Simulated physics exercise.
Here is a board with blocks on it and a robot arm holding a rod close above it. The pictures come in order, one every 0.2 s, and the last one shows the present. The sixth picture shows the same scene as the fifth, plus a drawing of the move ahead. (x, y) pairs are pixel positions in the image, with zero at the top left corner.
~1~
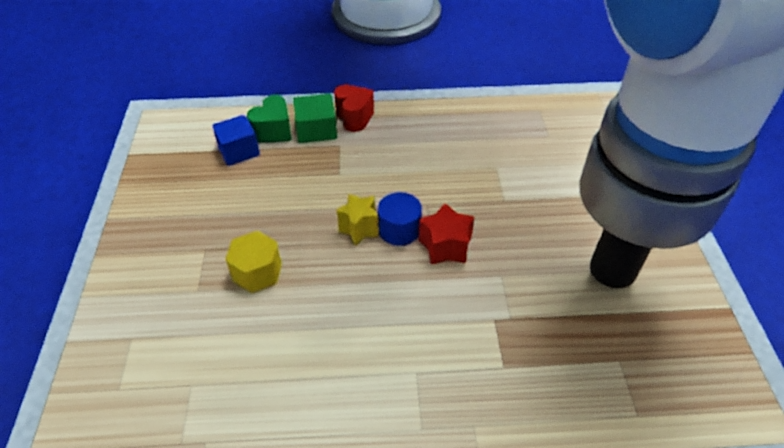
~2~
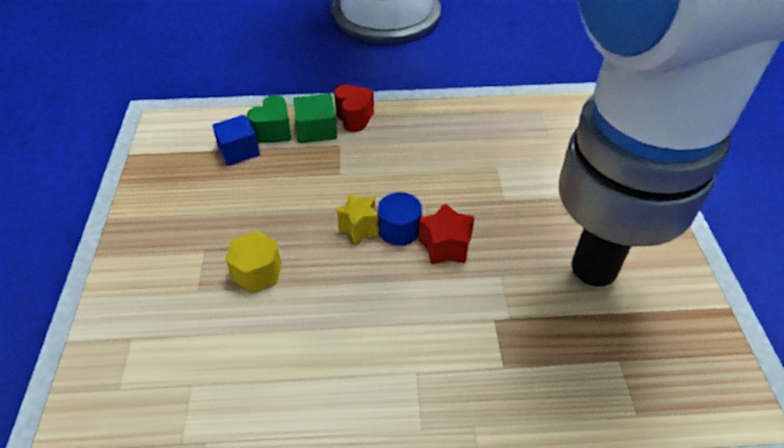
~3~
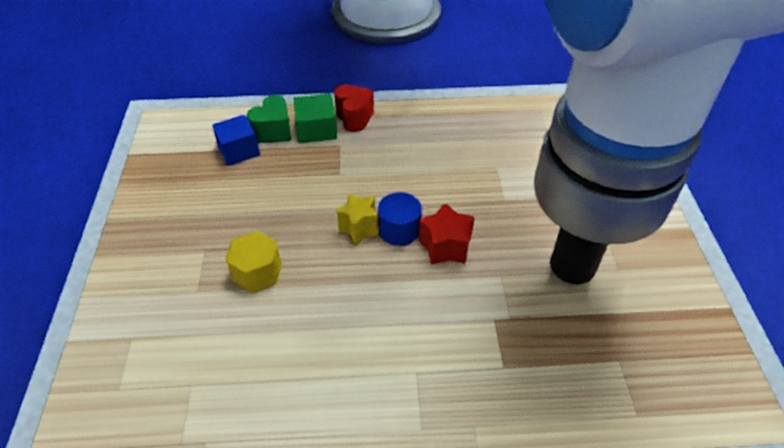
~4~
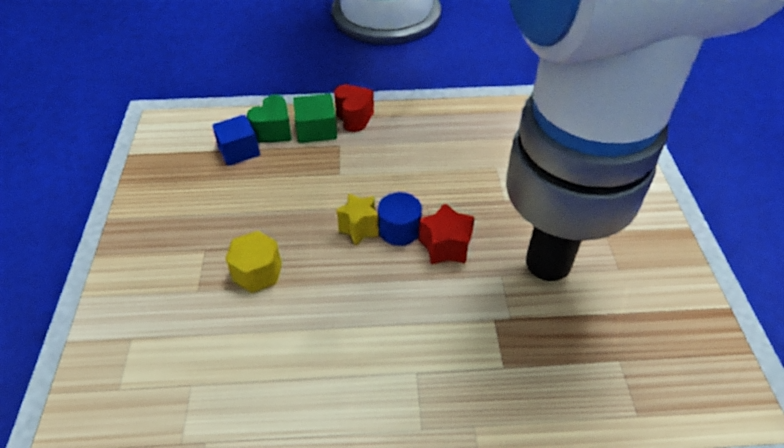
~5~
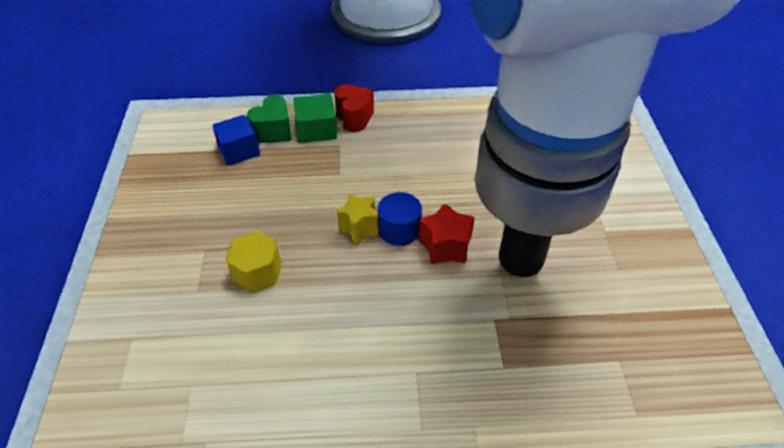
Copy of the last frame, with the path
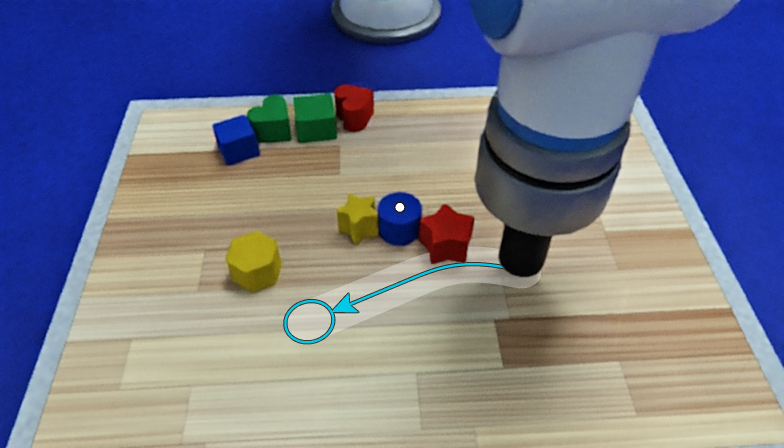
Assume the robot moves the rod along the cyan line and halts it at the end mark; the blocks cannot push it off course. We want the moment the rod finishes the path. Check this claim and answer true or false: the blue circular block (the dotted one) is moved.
The claim holds.
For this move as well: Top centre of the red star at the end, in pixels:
My best guess is (425, 217).
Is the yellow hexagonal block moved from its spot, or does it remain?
If the rod follows that path, the yellow hexagonal block stays in its place.
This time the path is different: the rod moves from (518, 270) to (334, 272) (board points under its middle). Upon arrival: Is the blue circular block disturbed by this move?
If the rod follows that path, the blue circular block ends up shifted.
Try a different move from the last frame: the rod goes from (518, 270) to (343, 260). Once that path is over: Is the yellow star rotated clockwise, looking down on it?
No, that is not how it ends up.
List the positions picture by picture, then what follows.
The first picture shows lower end of the rod (613, 270), tops of blocks, yellow hexagonal block (252, 250), yellow star (358, 207), blue circular block (400, 207), red star (448, 224).
The second picture shows rod (594, 268), blocks as before.
The third picture shows rod (573, 266), blocks as before.
The fourth picture shows rod (548, 263), blocks as before.
The fifth picture shows rod (521, 259), yellow hexagonal block (252, 250), yellow star (358, 207), blue circular block (400, 207), red star (448, 224).
The drawn path runs from (518, 270) via (446, 267) and (380, 292), ending at (309, 321); the dot is on the blue circular block.
What follows on the original path. One third of the way, rod (446, 257); blue circular block (392, 199); red star (429, 216), turned 50° clockwise.
Two thirds of the way, rod (379, 282); yellow star (355, 206); blue circular block (390, 197); red star (425, 217), turned 70° clockwise.
At the end, rod (307, 311); yellow hexagonal block not moved; yellow star (355, 206); blue circular block (390, 197); red star (425, 217), turned 70° clockwise.
